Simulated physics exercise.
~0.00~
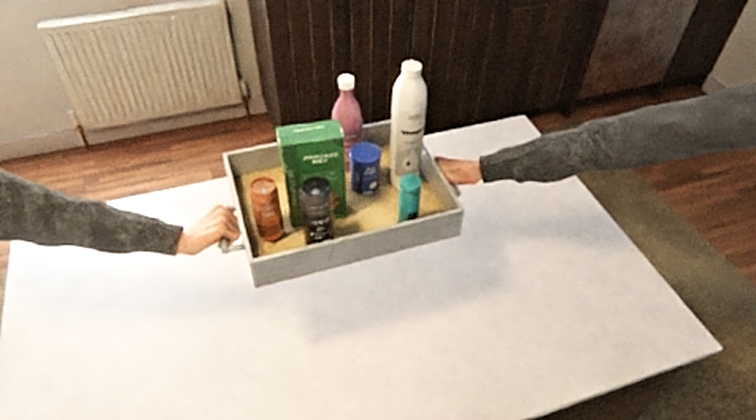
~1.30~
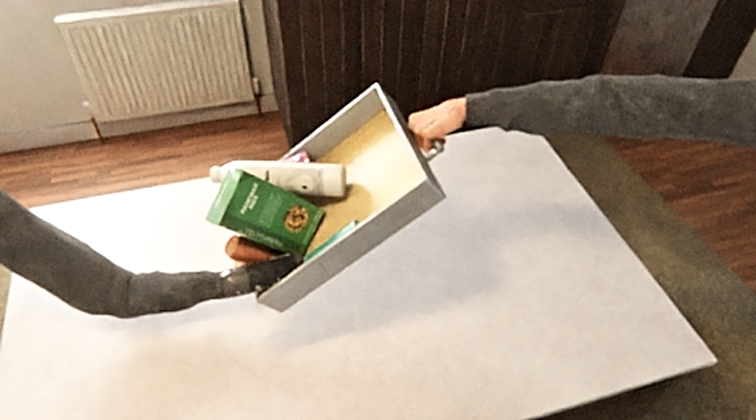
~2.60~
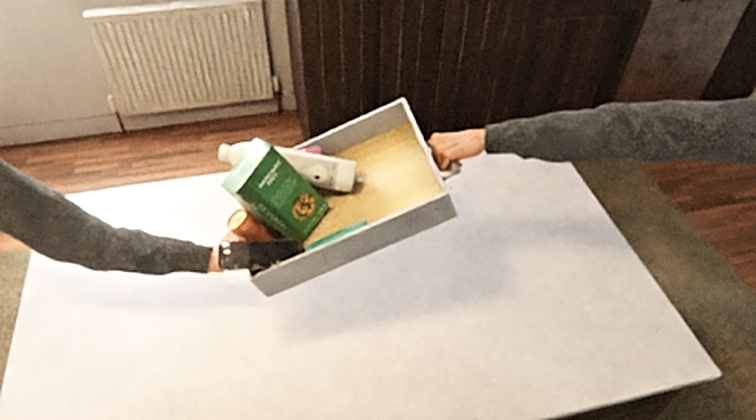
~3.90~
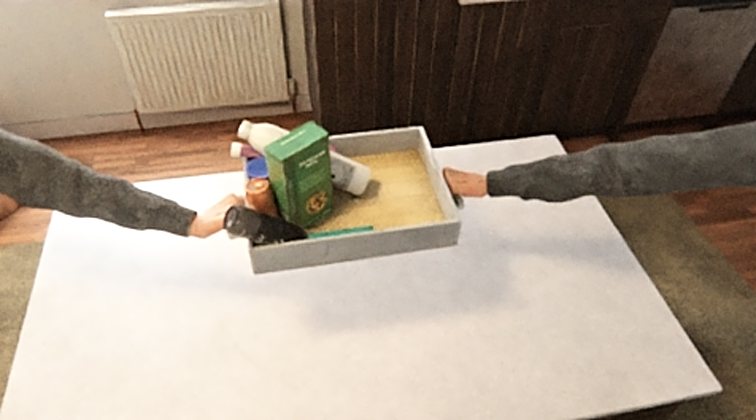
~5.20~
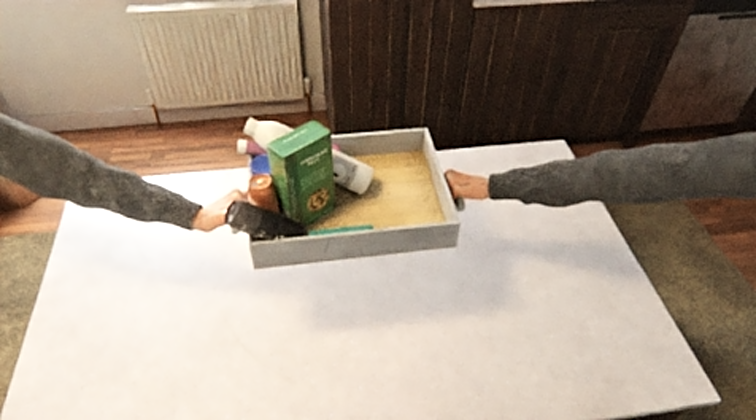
Above a white table in a room with a radiator, two hands tilt a crate of mixed containers steeply down to the left, so the items slide and topple that way, then level it, leaving the green packet upright among fallen bottles and a leaning black can.
